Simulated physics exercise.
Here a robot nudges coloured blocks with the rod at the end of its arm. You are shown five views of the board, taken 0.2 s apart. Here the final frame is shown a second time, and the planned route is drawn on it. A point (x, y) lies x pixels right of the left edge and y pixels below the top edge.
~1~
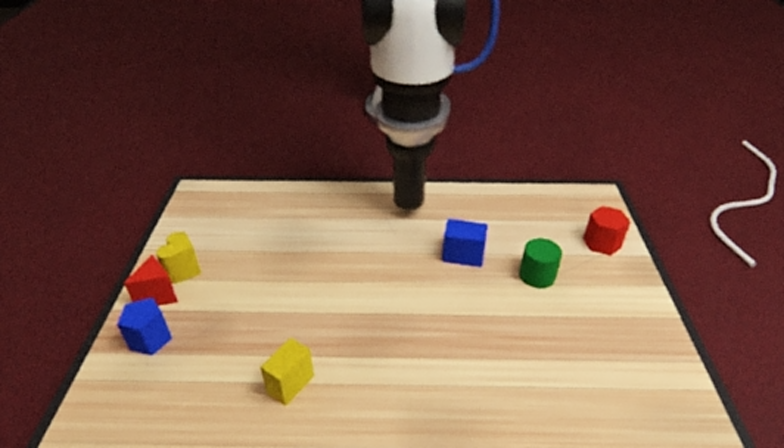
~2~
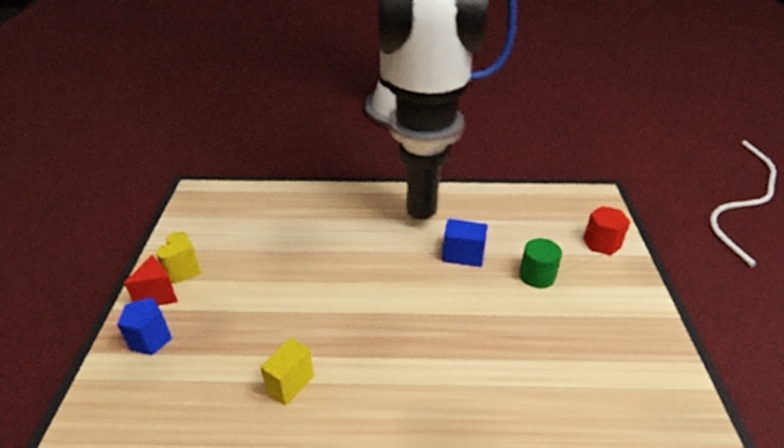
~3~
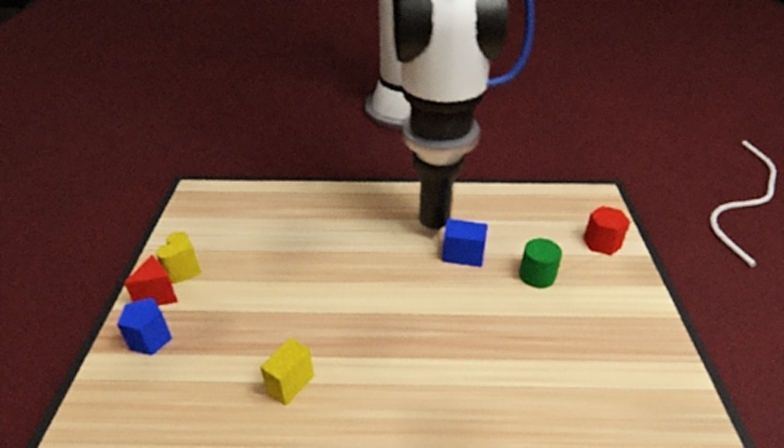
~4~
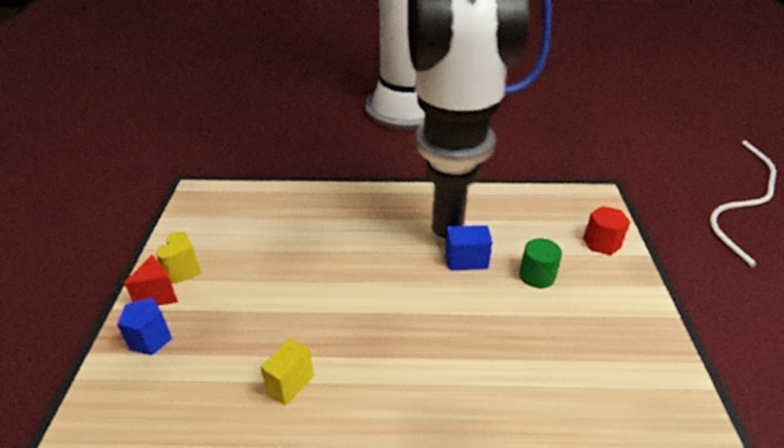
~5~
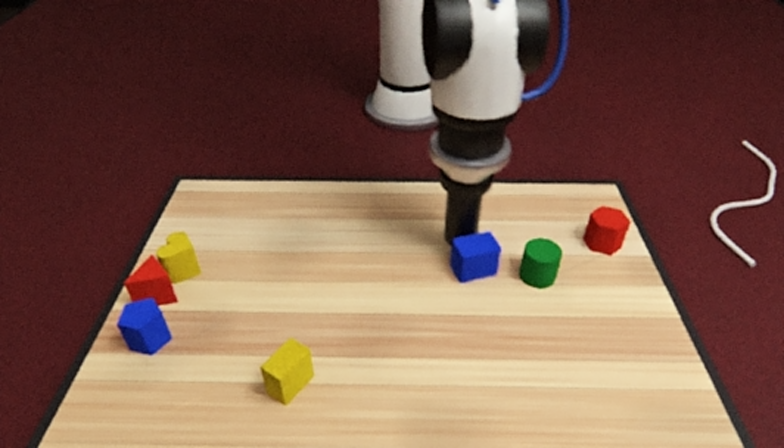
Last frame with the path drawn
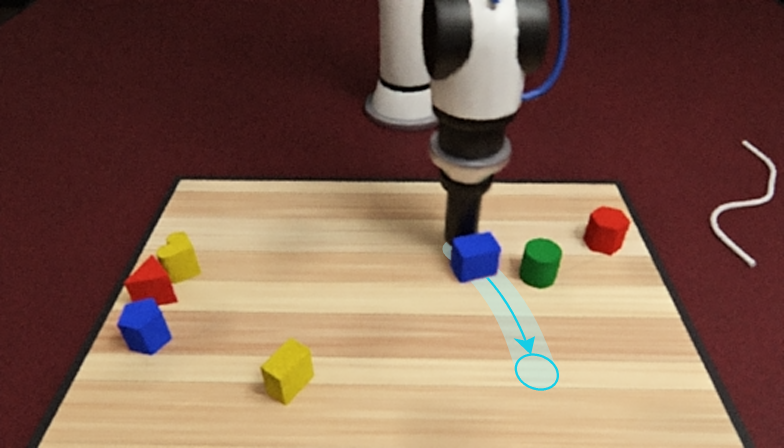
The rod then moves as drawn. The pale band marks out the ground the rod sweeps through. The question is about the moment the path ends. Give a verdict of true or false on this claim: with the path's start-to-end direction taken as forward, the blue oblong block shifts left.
The claim holds.
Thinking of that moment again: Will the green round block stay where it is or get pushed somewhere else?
The result: It stays put.
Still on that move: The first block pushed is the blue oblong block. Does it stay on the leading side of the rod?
The rod will still be pushing it.
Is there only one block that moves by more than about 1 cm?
Final answer: Yes.
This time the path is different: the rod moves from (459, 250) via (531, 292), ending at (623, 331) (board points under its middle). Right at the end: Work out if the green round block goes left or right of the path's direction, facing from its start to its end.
The shift is leftward.
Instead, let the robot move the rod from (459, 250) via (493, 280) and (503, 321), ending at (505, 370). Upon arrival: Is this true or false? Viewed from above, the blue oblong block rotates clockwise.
My answer: False.
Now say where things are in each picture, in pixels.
In the first frame, rod tip at (409, 201); block tops, blue oblong block at (466, 229); green round block at (544, 249).
In the second frame, rod at (422, 210); blocks unchanged.
In the third frame, rod at (435, 219); blocks unchanged.
In the fourth frame, rod at (448, 228); blue oblong block at (470, 234).
In the fifth frame, rod at (460, 238); blue oblong block at (477, 243); green round block at (544, 249).
Path on the board, from (459, 250) by way of (491, 282) and (517, 322) to (537, 372).
The first path, step by step. One third of the way, rod at (493, 270); blue oblong block at (512, 279).
Two thirds of the way, rod at (520, 310); blue oblong block at (546, 321).
At the end, rod at (540, 359); blue oblong block at (582, 367), turned 40° anticlockwise; green round block in place.
